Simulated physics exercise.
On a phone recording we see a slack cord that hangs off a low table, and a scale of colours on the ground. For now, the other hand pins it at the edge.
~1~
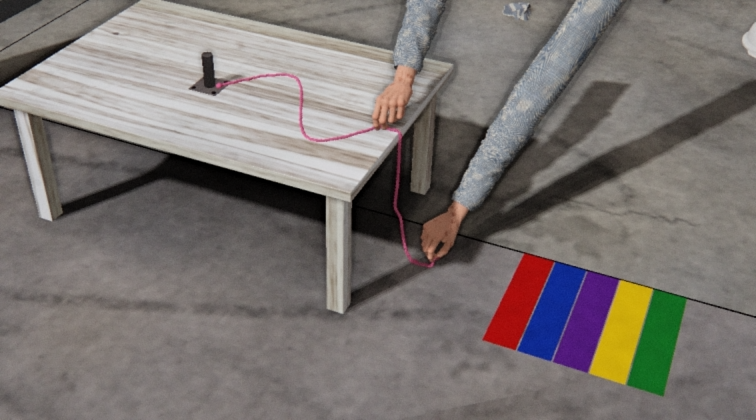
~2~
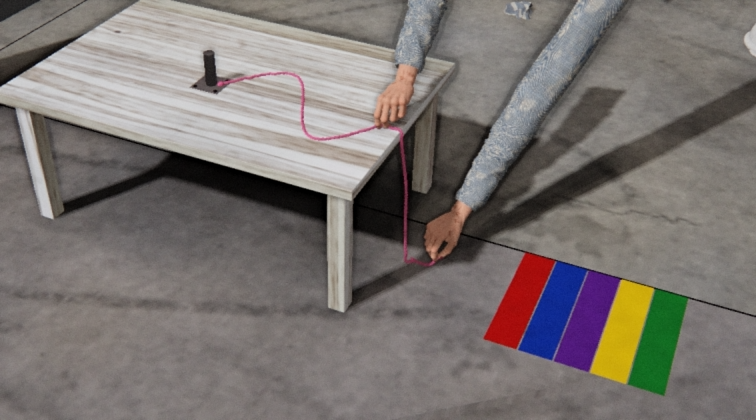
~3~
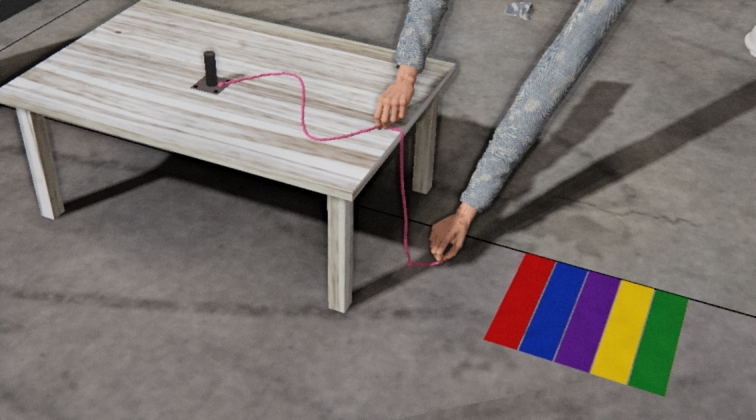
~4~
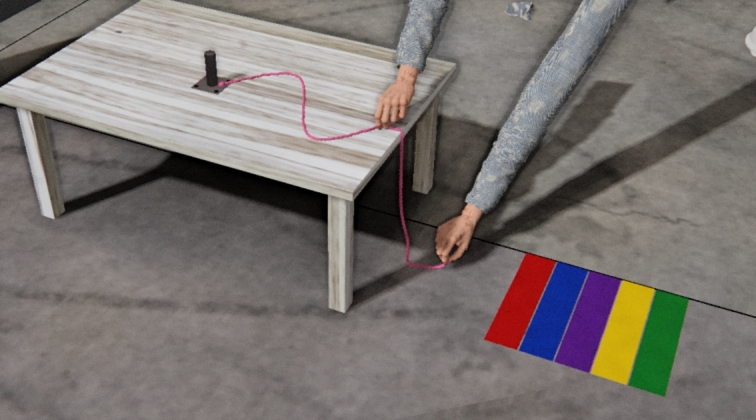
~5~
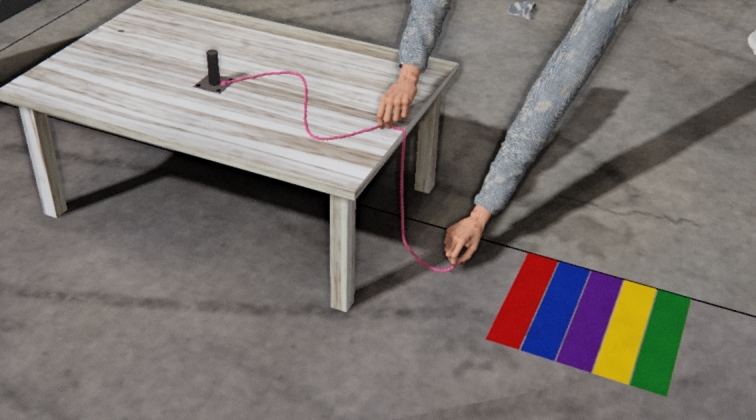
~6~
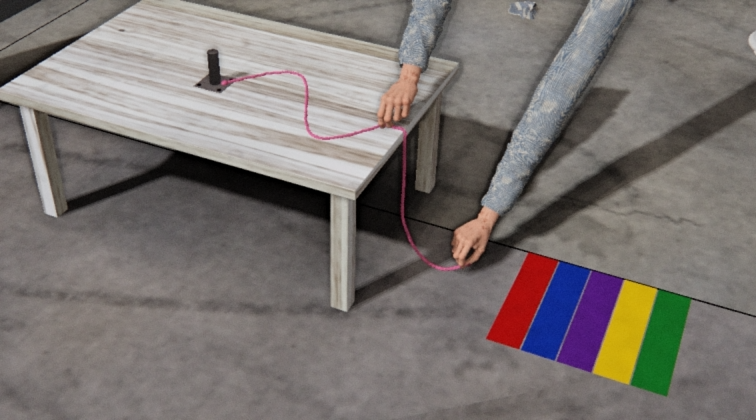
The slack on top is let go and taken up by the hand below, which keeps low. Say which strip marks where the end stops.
The green strip marks it.
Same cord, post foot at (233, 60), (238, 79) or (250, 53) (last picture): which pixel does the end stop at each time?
Roughly (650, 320), (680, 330) and (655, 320), try by try.
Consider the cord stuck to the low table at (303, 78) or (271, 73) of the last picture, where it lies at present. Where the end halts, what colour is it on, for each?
Colour per try: Yellow / yellow.
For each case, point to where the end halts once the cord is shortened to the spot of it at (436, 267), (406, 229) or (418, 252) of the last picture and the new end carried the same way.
First (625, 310), then (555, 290), then (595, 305).
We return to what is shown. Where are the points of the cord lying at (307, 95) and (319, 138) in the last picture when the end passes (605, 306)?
Point 1 - (336, 114); point 2 - (410, 143).
Soon after, end near (605, 306); over purple.
After that, end near (641, 317); over yellow.
At the stop, end near (663, 323); over green. It halts on the green strip.
